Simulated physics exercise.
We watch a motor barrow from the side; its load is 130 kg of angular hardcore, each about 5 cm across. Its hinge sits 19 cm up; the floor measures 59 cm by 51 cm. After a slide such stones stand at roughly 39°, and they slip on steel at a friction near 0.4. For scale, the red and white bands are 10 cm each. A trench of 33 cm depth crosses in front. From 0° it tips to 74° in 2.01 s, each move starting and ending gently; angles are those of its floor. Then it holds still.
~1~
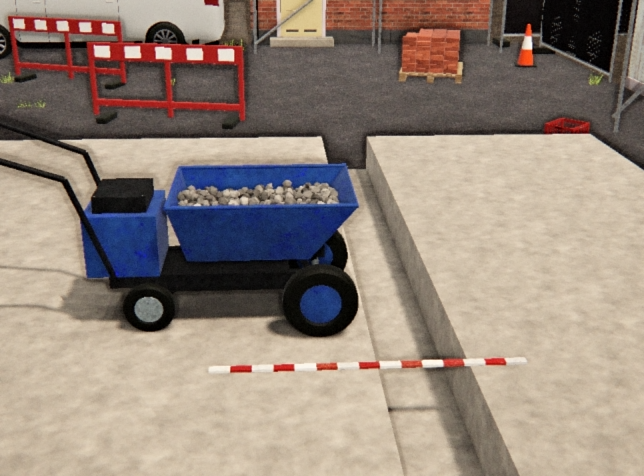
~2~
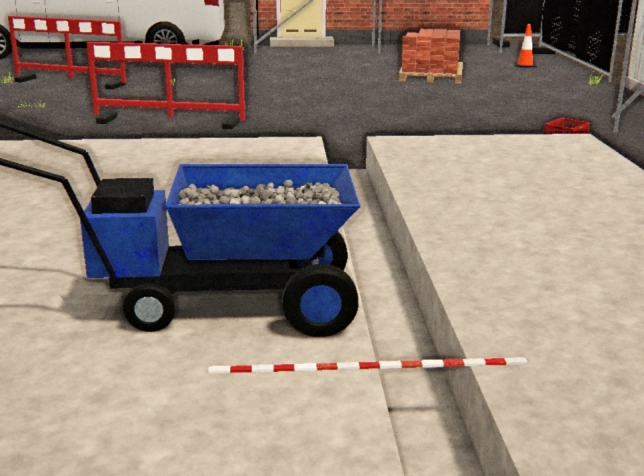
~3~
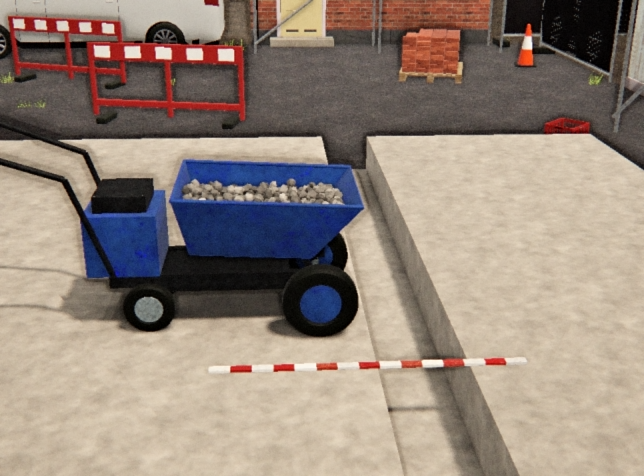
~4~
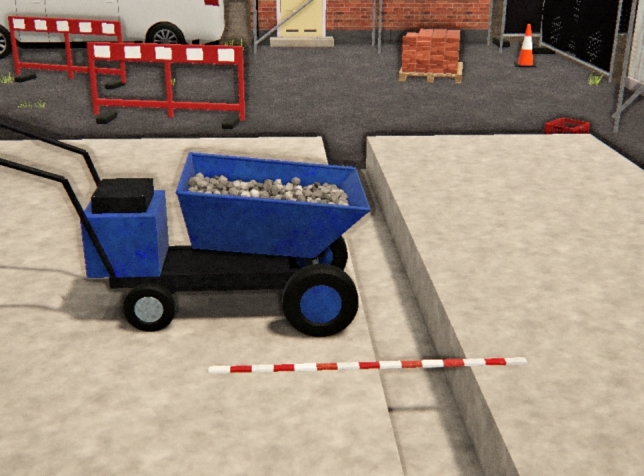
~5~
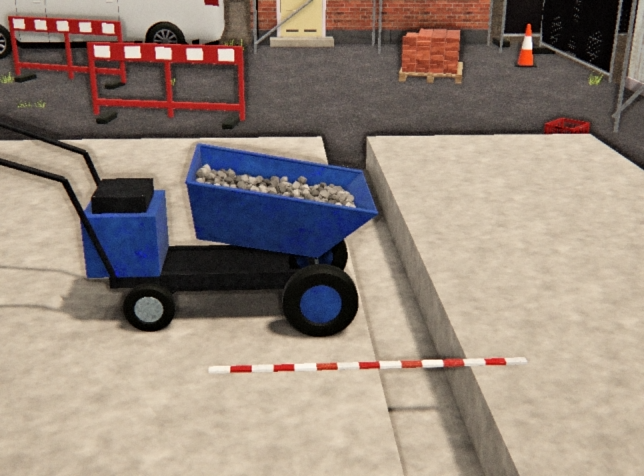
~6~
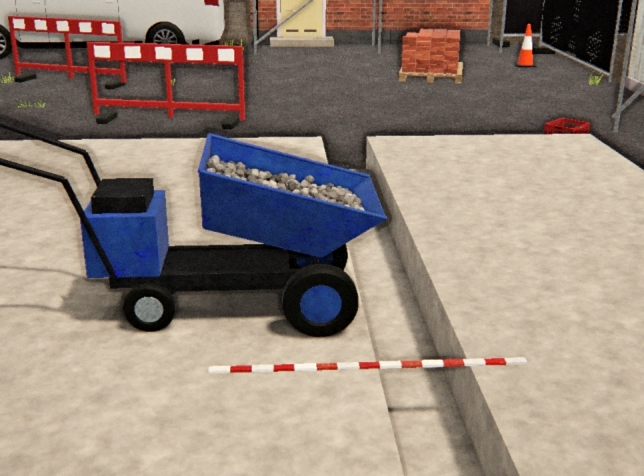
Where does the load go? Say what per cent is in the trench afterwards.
Close to 66 in a hundred.
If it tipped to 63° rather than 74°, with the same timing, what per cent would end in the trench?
In that case some 35 per cent.
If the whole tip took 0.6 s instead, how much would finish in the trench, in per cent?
It would be near 40 per cent.
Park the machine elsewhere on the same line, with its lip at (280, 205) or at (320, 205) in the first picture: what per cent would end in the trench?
Near 100 per cent from the first place, 100 from the second.
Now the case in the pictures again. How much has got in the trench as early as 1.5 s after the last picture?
Some 20 per cent.
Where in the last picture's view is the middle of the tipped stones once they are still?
Around (430, 338).
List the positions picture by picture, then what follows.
In the first picture, the skip is at 0°, its lip at (358, 206); the top of the load is at (290, 193).
In the second picture, lip at (360, 206), floor tilted 1°, highest stones at (264, 193).
In the third picture, the skip is at 3°, its lip at (364, 207); the top of the load is at (215, 190).
In the fourth picture, the skip is at 6°, its lip at (370, 210); the top of the load is at (221, 184).
In the fifth picture, the skip is at 11°, its lip at (377, 213); the top of the load is at (228, 177).
In the sixth picture, the skip is at 16°, its lip at (386, 218); the top of the load is at (222, 168).
Then, 0.9 s after the last picture the floor is at 63°, 100 % in the skip; the foremost stones are at (427, 271).
Then, 1.5 s after the last picture the floor is at 74°, 60 % in the skip, 18 % in the trench, 22 % past the trench; the foremost stones are at (503, 299).
Then, 1.9 s after the last picture the floor is at 74°, 31 % in the skip, 34 % in the trench, 36 % past the trench; the foremost stones are at (550, 300).
Then, 3.8 s after the last picture the floor is at 74°, 0 % in the skip, 66 % in the trench, 34 % past the trench; the foremost stones are at (559, 302).
